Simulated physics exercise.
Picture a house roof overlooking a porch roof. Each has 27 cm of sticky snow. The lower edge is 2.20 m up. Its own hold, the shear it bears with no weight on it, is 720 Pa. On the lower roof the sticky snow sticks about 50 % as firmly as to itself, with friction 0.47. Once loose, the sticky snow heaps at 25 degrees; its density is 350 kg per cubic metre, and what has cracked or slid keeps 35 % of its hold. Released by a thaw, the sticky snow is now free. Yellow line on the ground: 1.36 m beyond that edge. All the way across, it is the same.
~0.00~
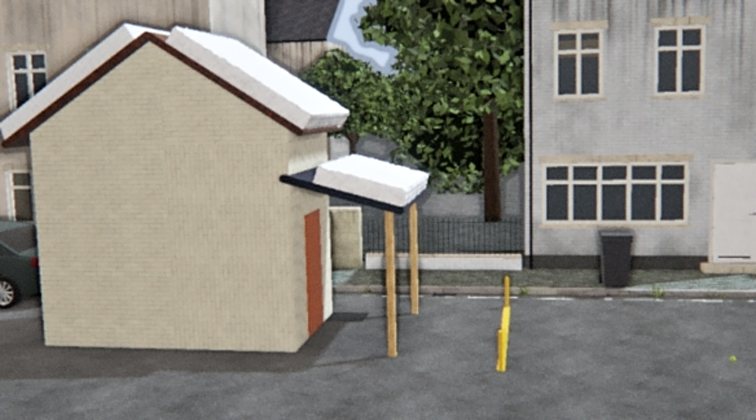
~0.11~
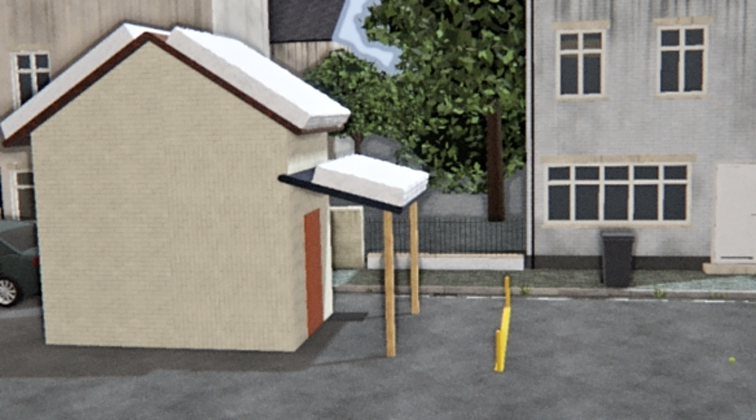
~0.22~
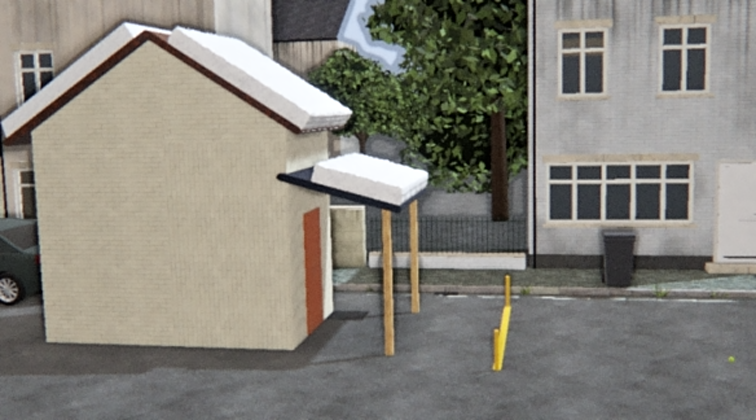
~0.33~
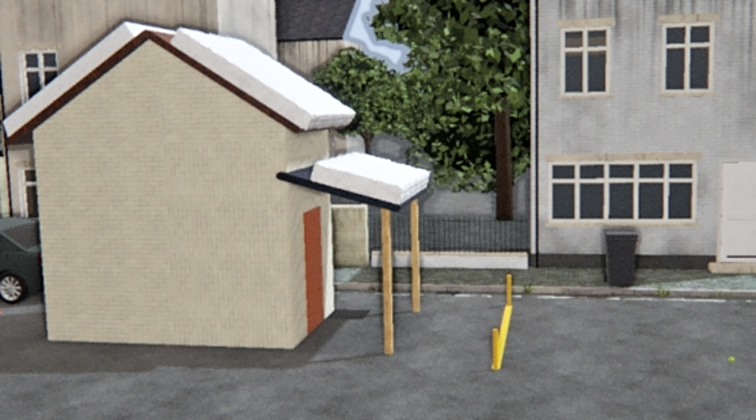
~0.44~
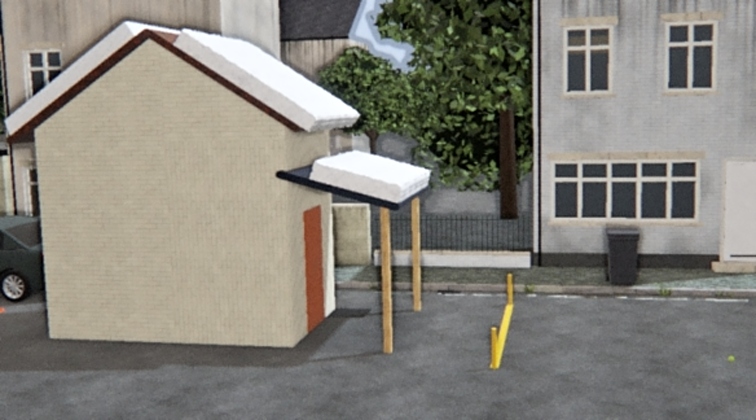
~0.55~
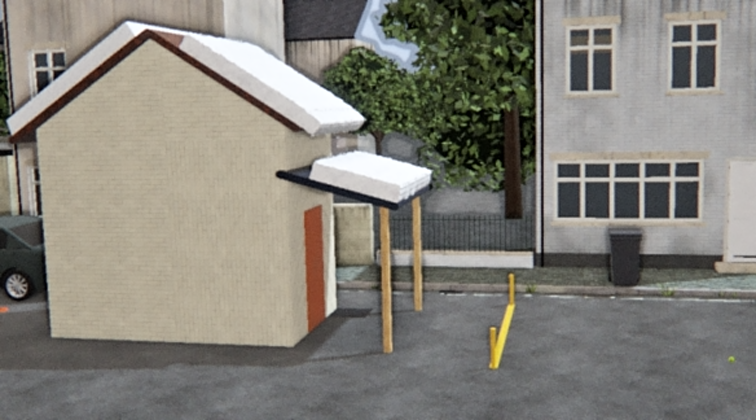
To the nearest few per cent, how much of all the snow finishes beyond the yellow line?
Roughly 5 %.
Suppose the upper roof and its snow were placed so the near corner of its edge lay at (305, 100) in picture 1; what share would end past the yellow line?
In that case it would be around 30 percent.
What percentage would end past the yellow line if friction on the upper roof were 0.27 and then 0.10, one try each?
About 16 % in the first try and about 25 % in the second.
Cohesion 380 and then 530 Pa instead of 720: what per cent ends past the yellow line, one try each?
Respectively 25 % and 12 %.
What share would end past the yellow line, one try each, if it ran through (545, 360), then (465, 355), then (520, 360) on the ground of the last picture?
0 %, then 16 %, then 3 %.
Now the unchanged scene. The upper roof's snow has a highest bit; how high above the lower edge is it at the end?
Height above lower edge: Approx. 0.9 m.
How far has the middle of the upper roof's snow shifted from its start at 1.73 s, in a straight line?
2.0 m.
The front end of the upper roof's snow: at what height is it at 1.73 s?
Somewhere around 2.4 metres, I'd say.
By 1.09 s, none is below the lower edge and 0 % is past the line.
By 1.73 s, none is below the lower edge and 0 % is past the line.
By 2.36 s, 23 % is below the lower edge and 0 % is past the line.
By 3.00 s, 38 % is below the lower edge and 5 % is past the line.
By 4.60 s, at the end, 39 % is below the lower edge and 5 % is past the line.
